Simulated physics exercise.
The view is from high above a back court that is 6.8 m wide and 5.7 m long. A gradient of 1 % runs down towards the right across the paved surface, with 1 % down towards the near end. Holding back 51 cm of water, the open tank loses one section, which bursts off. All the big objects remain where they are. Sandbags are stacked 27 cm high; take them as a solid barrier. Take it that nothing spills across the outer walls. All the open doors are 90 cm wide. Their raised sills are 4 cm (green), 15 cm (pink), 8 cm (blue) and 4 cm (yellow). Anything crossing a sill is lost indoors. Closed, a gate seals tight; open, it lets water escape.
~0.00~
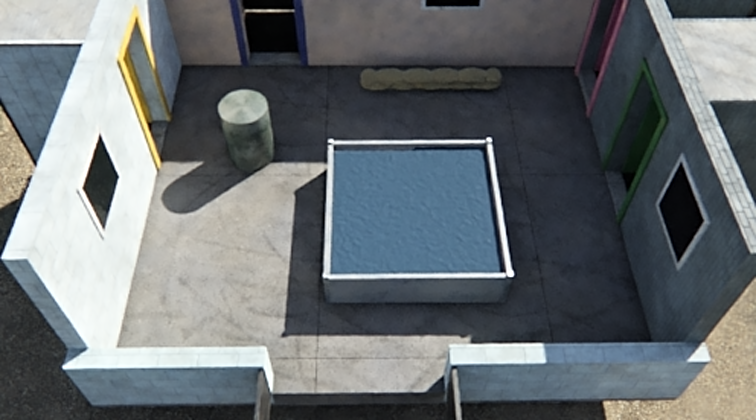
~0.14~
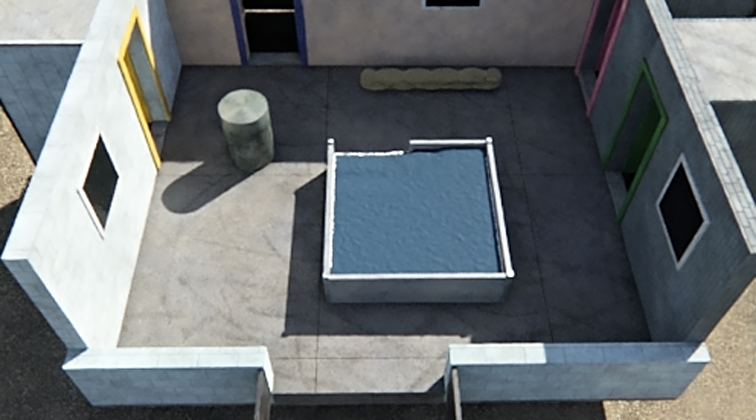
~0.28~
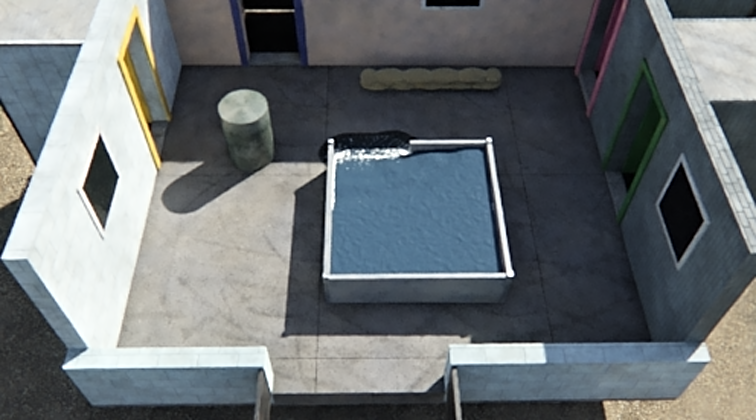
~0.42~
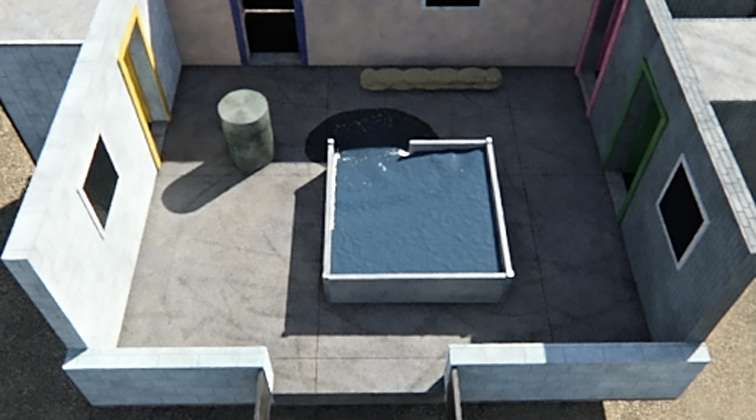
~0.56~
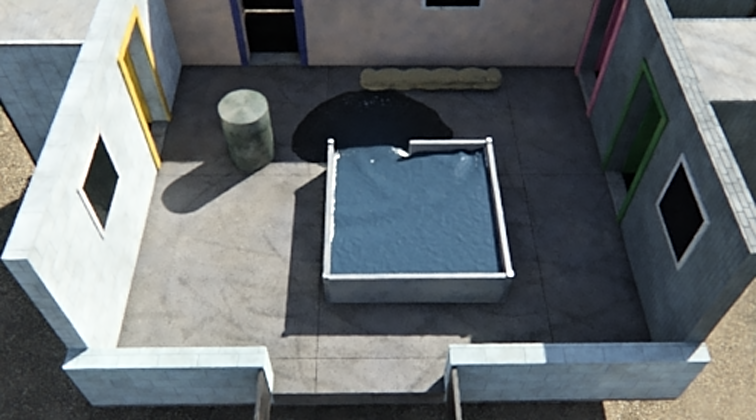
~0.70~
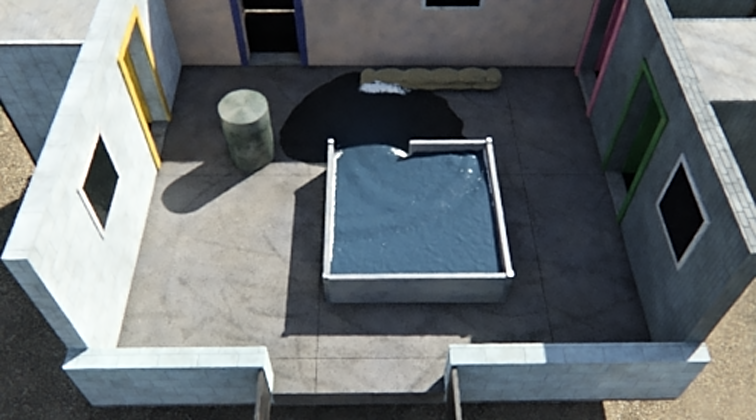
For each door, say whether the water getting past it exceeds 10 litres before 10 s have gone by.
By that time: The green door exceeds 10 litres; the pink door stays at or below 10 litres; the blue door exceeds 10 litres; the yellow door exceeds 10 litres.
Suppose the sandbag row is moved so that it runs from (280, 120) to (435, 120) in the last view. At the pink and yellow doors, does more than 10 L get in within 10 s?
Then: Pink under, yellow past it.
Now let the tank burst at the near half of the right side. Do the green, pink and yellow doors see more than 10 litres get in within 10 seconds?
Then: Green beyond it, pink short of it, yellow short of it.
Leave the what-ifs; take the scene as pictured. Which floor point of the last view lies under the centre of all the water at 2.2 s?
Pixel position near (393, 185).
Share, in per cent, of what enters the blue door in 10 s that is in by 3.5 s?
Fraction in by then: Around 60 per cent.
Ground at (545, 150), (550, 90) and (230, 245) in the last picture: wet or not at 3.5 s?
The first point is awash, the second is awash and the third is not yet hit.
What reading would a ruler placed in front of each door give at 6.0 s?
You'd get green at 6 cm, pink at 12 cm, blue at 12 cm, and yellow at 7 cm.
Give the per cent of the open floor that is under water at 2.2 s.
Wet share: Near 30 percent.
After 1.4 s water covers 20 % of the floor and is deepest (30 cm) near (361, 164); green door not reached, pink door not reached, blue door 6 cm at the sill, 0 L in, yellow door not reached.
After 2.2 s water covers 30 % of the floor and is deepest (30 cm) near (382, 91); green door not reached, pink door 2 cm at the sill, 0 L in, blue door 17 cm at the sill, 10 L in, yellow door not reached.
After 3.5 s water covers 45 % of the floor and is deepest (26 cm) near (182, 69); green door 7 cm at the sill, 0 L in, pink door 15 cm at the sill, 0 L in, blue door 14 cm at the sill, 49 L in, yellow door 7 cm at the sill, 0 L in.
After 6.0 s water covers 75 % of the floor and is deepest (14 cm) near (372, 99); green door 6 cm at the sill, 12 L in, pink door 12 cm at the sill, 2 L in, blue door 12 cm at the sill, 71 L in, yellow door 7 cm at the sill, 19 L in.
After 10.0 s water covers 90 % of the floor and is deepest (12 cm) near (636, 372); green door 5 cm at the sill, 25 L in, pink door 7 cm at the sill, 2 L in, blue door 6 cm at the sill, 82 L in, yellow door 6 cm at the sill, 39 L in.
